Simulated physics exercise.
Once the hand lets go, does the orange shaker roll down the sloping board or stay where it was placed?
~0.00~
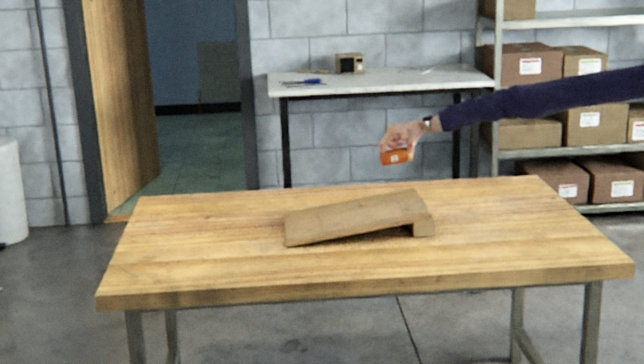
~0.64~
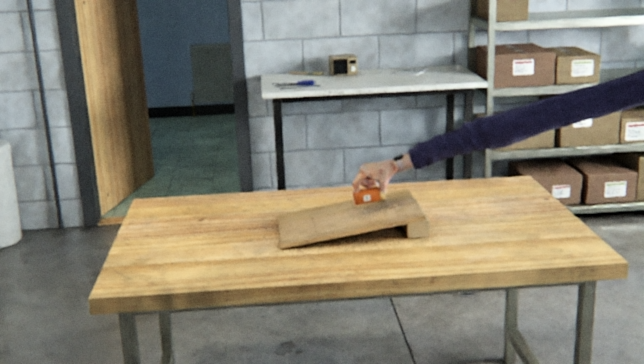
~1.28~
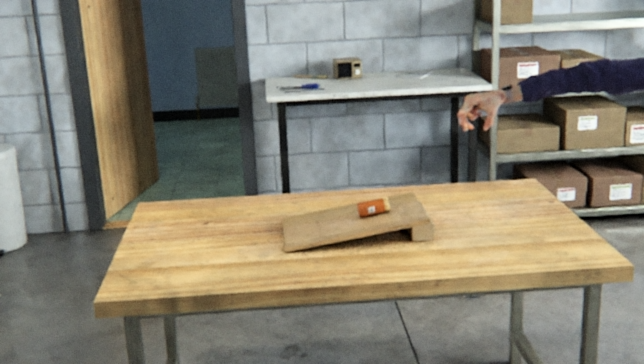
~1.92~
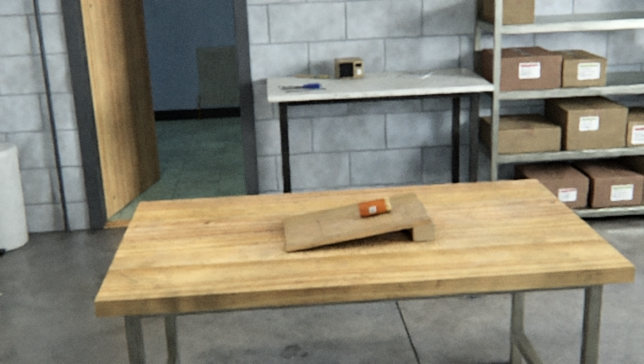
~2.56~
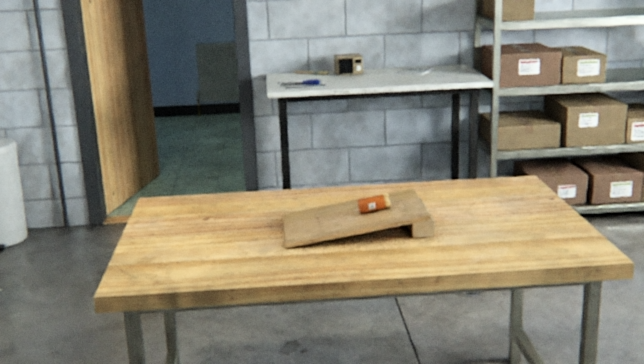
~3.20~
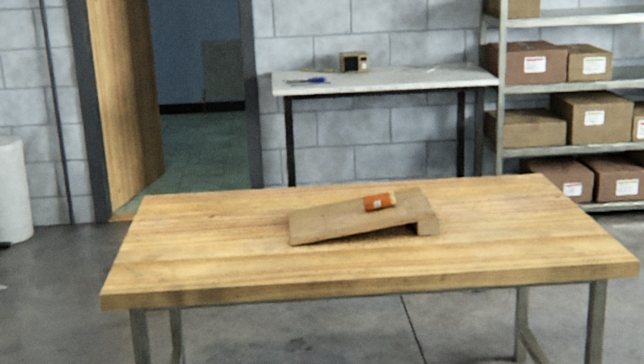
The orange shaker stays where it was placed, lying on its side near the upper part of the board.
